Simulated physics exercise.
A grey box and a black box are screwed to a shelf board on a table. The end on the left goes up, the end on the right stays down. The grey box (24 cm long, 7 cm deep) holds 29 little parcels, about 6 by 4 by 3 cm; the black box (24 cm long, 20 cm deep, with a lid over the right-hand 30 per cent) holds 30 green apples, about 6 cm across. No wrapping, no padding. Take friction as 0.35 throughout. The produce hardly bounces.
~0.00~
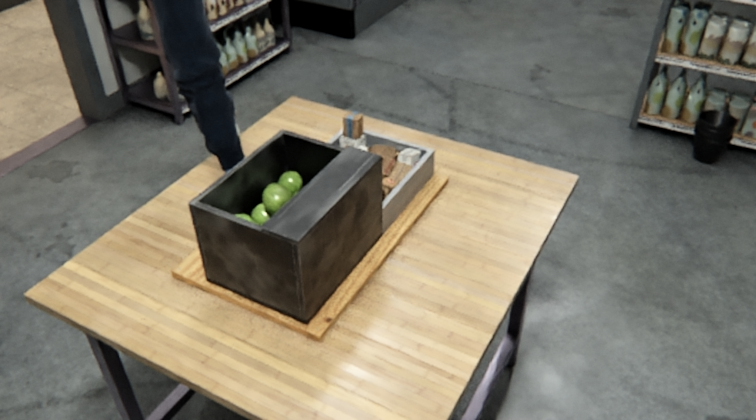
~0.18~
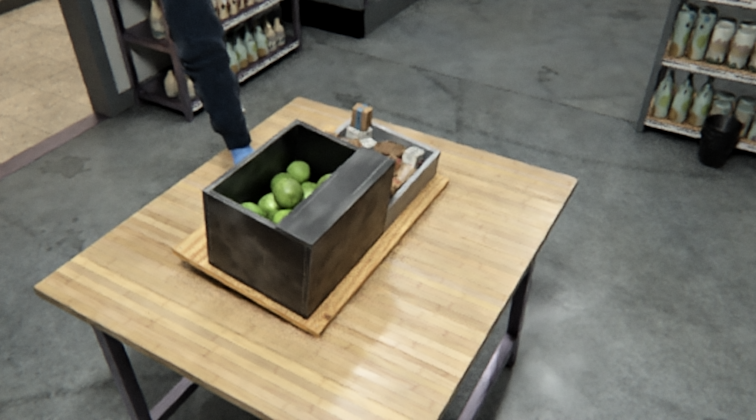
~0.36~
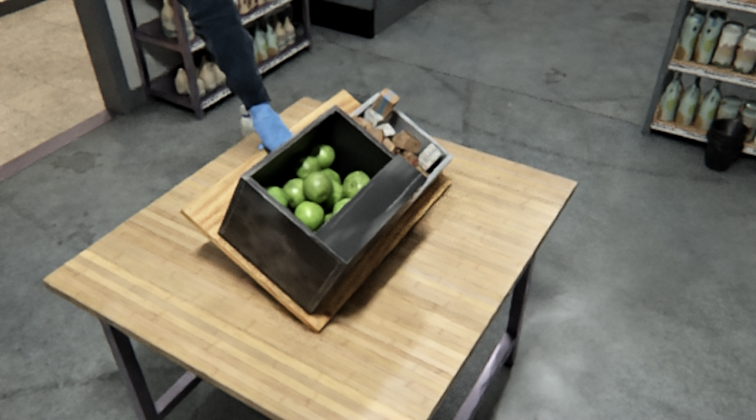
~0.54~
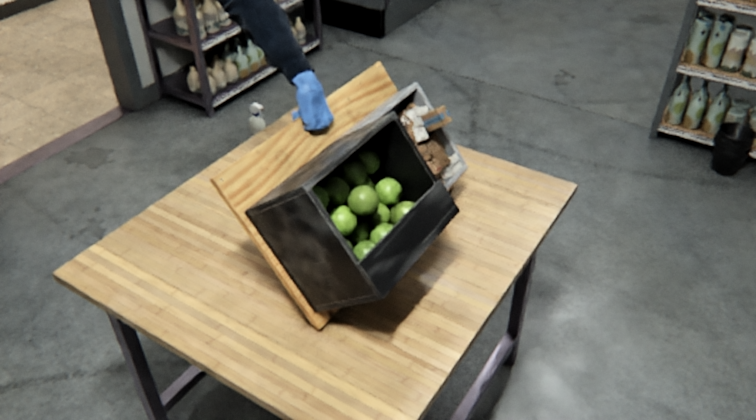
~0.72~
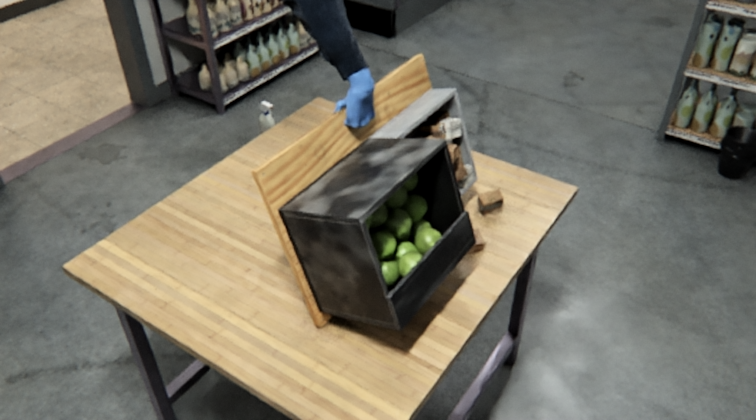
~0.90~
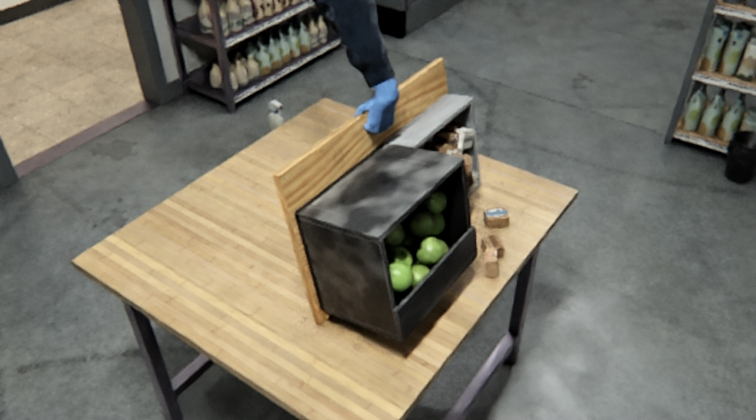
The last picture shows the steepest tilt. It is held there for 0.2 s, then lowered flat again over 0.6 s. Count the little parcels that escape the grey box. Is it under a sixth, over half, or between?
It sheds between a sixth and a half of them.
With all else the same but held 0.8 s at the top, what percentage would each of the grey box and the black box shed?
In that case grey box 30, black box 0 per cent.
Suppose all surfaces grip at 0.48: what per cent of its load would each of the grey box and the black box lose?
Then grey box 40, black box 0 per cent.
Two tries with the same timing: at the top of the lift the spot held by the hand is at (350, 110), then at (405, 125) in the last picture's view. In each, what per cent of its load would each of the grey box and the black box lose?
Grey box 50 then 70, black box 0 then 10 per cent.
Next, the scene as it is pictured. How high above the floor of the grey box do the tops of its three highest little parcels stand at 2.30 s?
Roughly 9 cm high.
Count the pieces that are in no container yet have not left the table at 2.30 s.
About 8.
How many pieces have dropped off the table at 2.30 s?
Some 2 pieces.
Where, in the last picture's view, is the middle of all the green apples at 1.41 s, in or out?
Around (351, 220).
After 1.12 s, tilt 79°; the grey box is down by 8 of 29 and the black box has all 30.
After 1.41 s, tilt 38°; the grey box is down by 9 of 29 and the black box has all 30.
After 1.80 s, tilt 0°; the grey box is down by 9 of 29 and the black box has all 30.
When it is over (at 2.30 s), the grey box is down by 9 of 29 and the black box has all 30. Asked share, 9 of 29, 31 per cent.
